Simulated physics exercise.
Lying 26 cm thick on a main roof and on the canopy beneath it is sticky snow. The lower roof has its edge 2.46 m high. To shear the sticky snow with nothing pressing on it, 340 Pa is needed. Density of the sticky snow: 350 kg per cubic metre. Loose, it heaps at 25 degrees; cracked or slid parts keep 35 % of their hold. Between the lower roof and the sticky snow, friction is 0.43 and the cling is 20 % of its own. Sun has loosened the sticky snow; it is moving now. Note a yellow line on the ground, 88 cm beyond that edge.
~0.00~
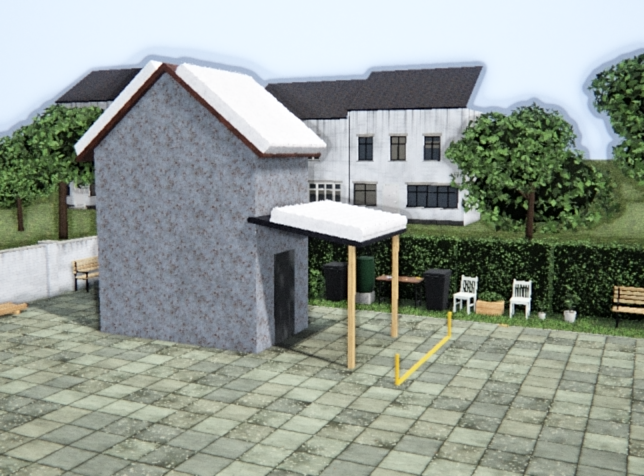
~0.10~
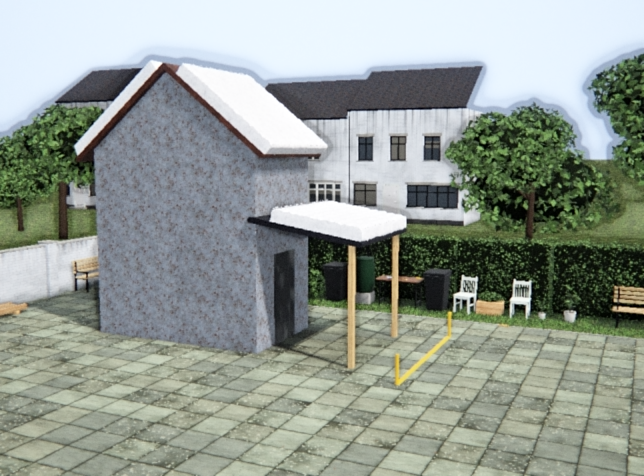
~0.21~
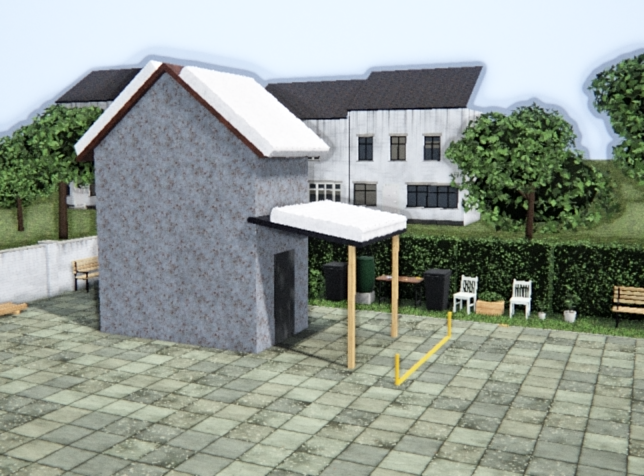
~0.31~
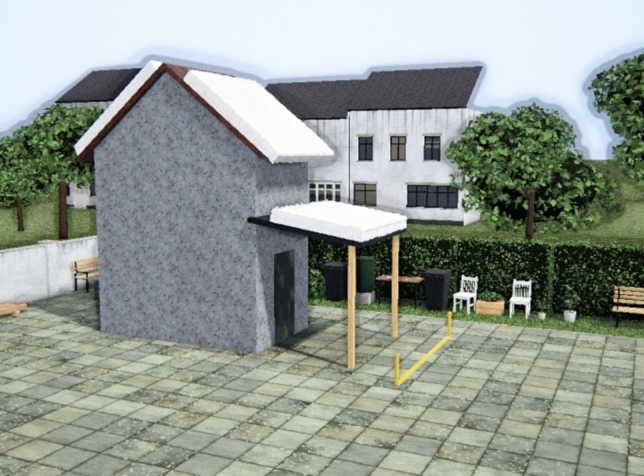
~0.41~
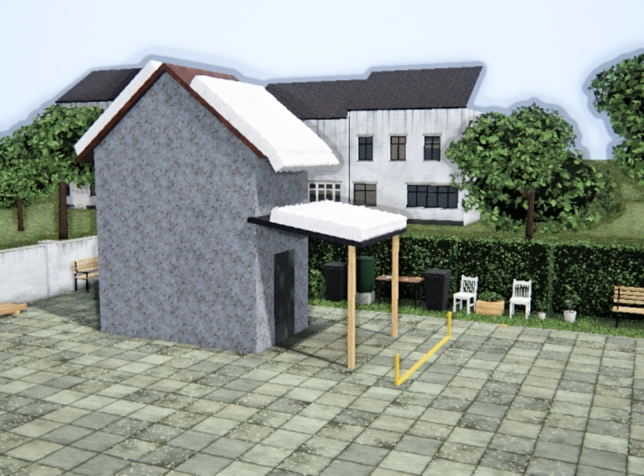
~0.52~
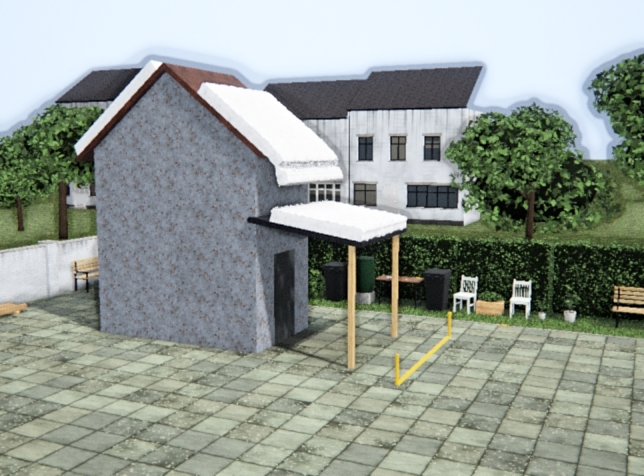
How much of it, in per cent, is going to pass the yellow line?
I would say 49 percent.
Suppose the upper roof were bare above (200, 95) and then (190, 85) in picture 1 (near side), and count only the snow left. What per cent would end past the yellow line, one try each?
30 %, then 40 %.
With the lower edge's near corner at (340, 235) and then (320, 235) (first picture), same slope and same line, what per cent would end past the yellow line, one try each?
First about 55 per cent, second about 50 per cent.
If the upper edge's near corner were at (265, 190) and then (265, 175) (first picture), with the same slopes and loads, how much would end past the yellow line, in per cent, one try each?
Roughly 16 per cent first and 35 per cent second.
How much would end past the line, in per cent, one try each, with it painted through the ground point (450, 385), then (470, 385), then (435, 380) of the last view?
Respectively 35, 25 and 40 percent would end past it.
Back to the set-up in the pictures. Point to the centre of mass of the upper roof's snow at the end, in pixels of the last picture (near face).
Centre: Approx. (424, 321) px, near face.
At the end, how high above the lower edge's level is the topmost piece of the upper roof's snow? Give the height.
I'd put it at around 0.6 m up.
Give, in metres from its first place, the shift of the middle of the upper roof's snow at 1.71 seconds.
It is around 4.4 m from where it started.
After 1.06 s, none is below the lower edge and 0 % is past the line.
After 1.71 s, 37 % is below the lower edge and 27 % is past the line.
After 2.35 s, 56 % is below the lower edge and 49 % is past the line.
After 3.00 s, 56 % is below the lower edge and 49 % is past the line.
After 3.10 s, at the end, 56 % is below the lower edge and 49 % is past the line.
